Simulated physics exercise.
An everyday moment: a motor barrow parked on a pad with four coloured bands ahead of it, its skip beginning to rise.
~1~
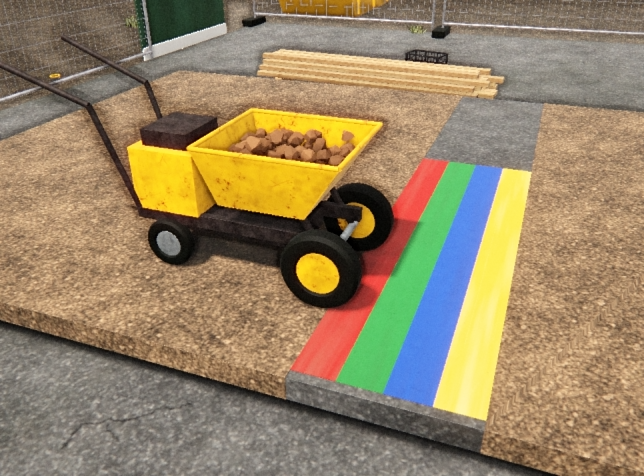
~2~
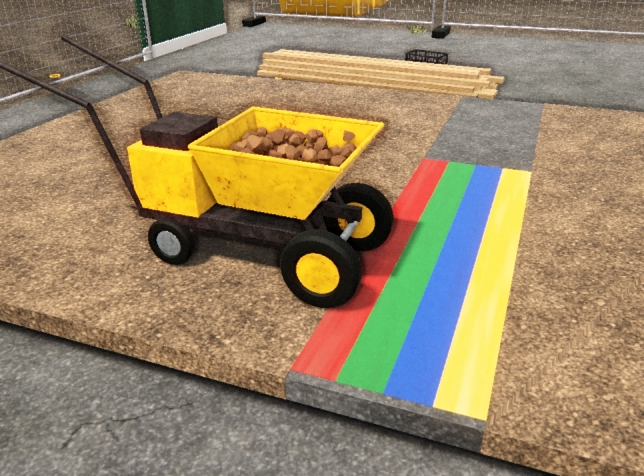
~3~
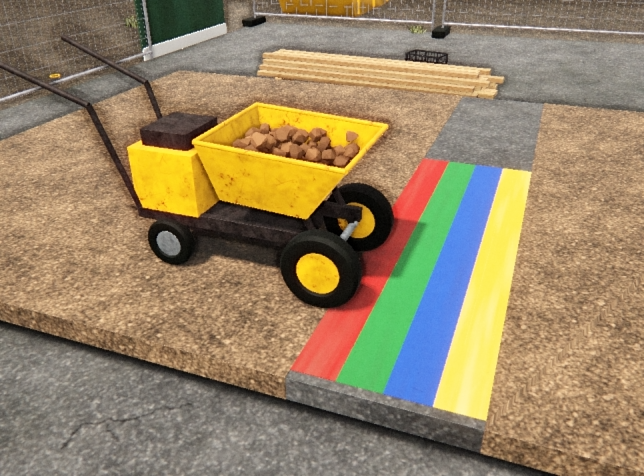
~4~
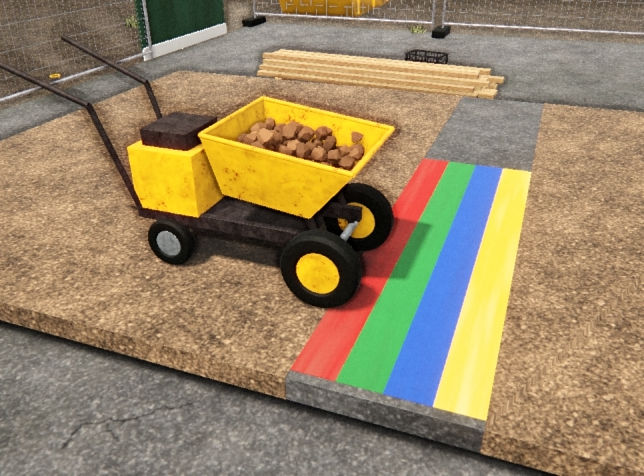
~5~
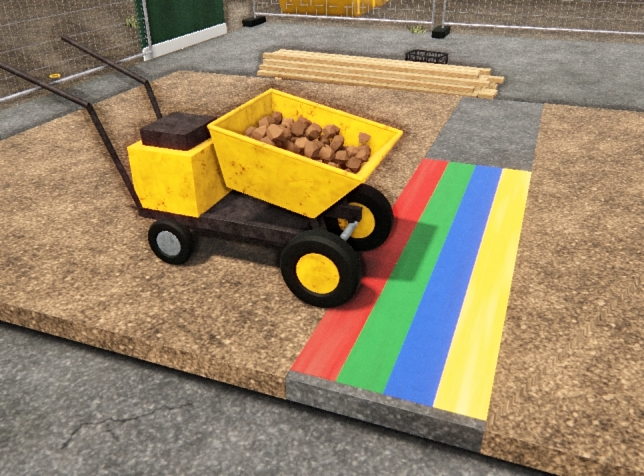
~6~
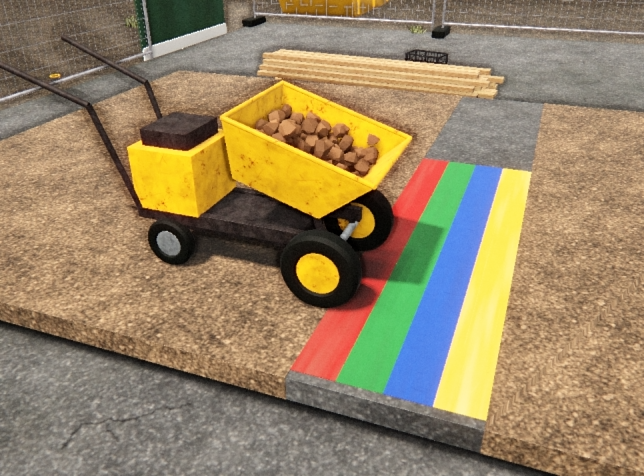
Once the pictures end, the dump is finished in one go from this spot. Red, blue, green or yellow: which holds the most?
Most lies over the yellow band.
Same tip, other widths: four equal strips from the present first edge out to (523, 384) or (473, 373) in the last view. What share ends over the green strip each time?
Roughly 10 per cent, and 0 per cent.
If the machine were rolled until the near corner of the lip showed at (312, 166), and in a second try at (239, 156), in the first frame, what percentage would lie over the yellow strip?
In turn 30 and 10 in a hundred.
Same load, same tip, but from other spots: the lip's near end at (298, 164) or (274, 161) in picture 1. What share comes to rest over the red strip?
The first gives 0 %, the second 0 %.
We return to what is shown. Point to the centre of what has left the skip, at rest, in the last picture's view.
Roughly at (493, 298).
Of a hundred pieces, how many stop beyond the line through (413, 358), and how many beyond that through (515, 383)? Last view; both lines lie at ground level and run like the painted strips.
About 100 and 30 per cent.
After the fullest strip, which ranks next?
It is that blue strip.
Shortly afterwards, skip tipped steeply; the whole lot in the skip.
Next, skip tipped right over; all but a few in the skip; only a few over the blue strip; a little over the yellow strip.
Some moments later, skip tipped right over; near a quarter in the skip; a little over the blue strip; near a third over the yellow strip; near a quarter off the paint.
In the end, skip tipped right over; none at all over the red strip; only a few over the green strip; near a quarter over the blue strip; near a third over the yellow strip; near a third off the paint.
